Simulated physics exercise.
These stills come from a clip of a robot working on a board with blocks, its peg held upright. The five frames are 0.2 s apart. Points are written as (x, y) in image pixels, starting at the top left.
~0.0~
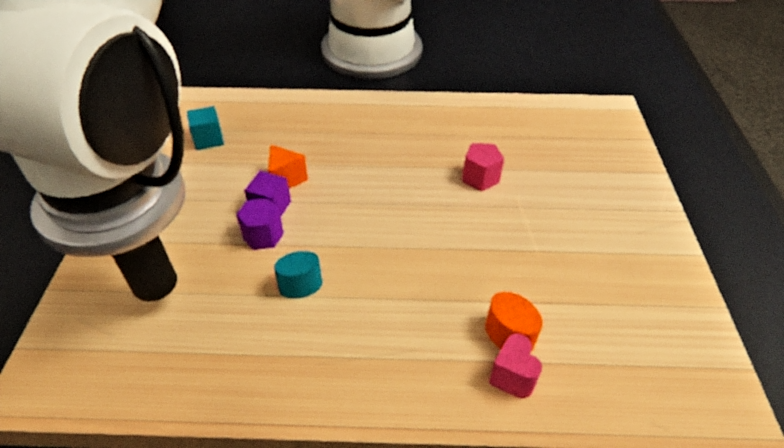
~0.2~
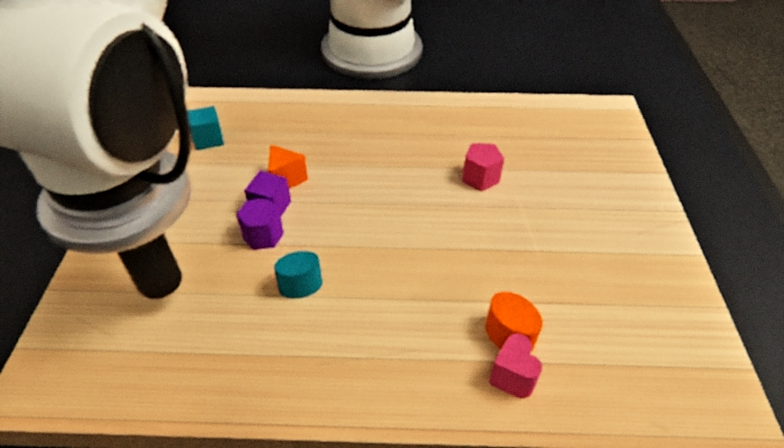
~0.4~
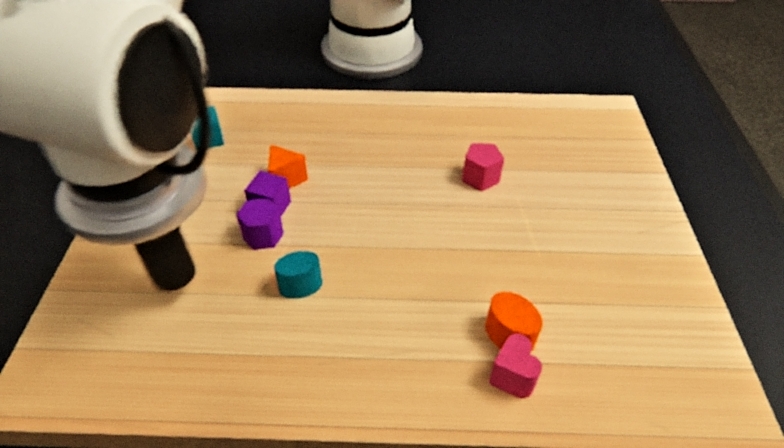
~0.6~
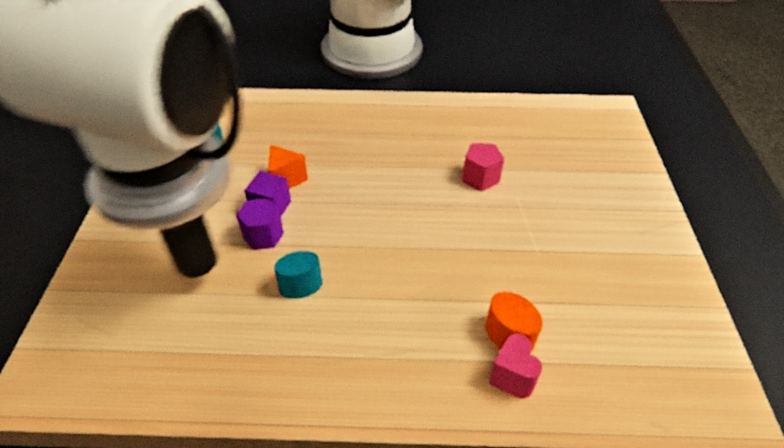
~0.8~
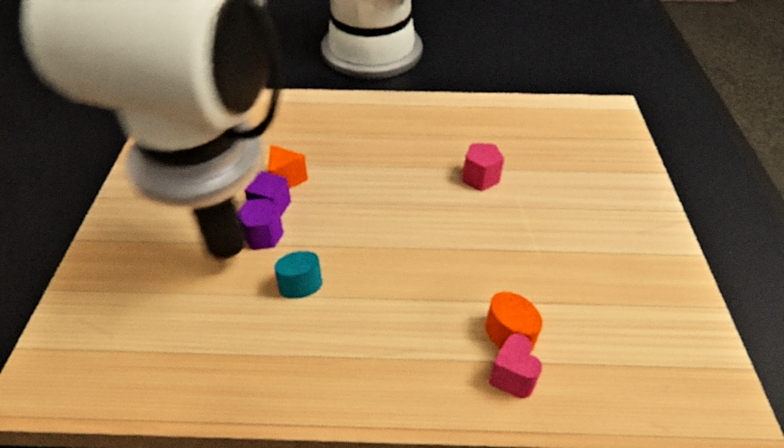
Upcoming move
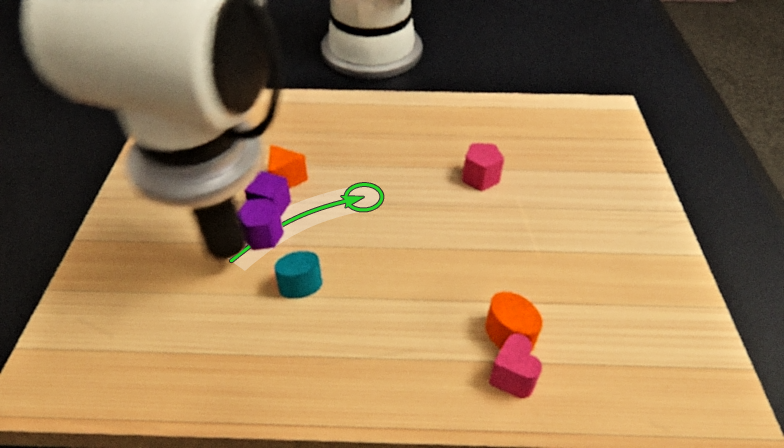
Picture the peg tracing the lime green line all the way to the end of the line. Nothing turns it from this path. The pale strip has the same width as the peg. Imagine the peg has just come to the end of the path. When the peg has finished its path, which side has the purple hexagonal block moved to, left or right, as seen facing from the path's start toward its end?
To the path's right.
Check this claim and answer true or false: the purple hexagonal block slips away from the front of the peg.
The statement is false.
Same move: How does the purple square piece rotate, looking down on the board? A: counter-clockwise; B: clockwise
It's A.
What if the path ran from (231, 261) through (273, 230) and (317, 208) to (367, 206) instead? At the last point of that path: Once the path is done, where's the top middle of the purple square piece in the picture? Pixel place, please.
(277, 171)
The drawn path runs from (231, 261) via (272, 231) and (317, 209), ending at (364, 197).
On the path given first. One third of the way, peg (270, 212); purple hexagonal block (302, 190); purple square piece (275, 174), turned 50° anticlockwise; orange triangular block (281, 152).
Two thirds of the way, peg (316, 191); purple hexagonal block (349, 173); purple square piece (276, 173), turned 50° anticlockwise; orange triangular block (280, 152).
At the end, peg (363, 179); purple hexagonal block (393, 160); purple square piece (276, 173), turned 50° anticlockwise; orange triangular block (280, 152); turquoise elliptical block not moved.
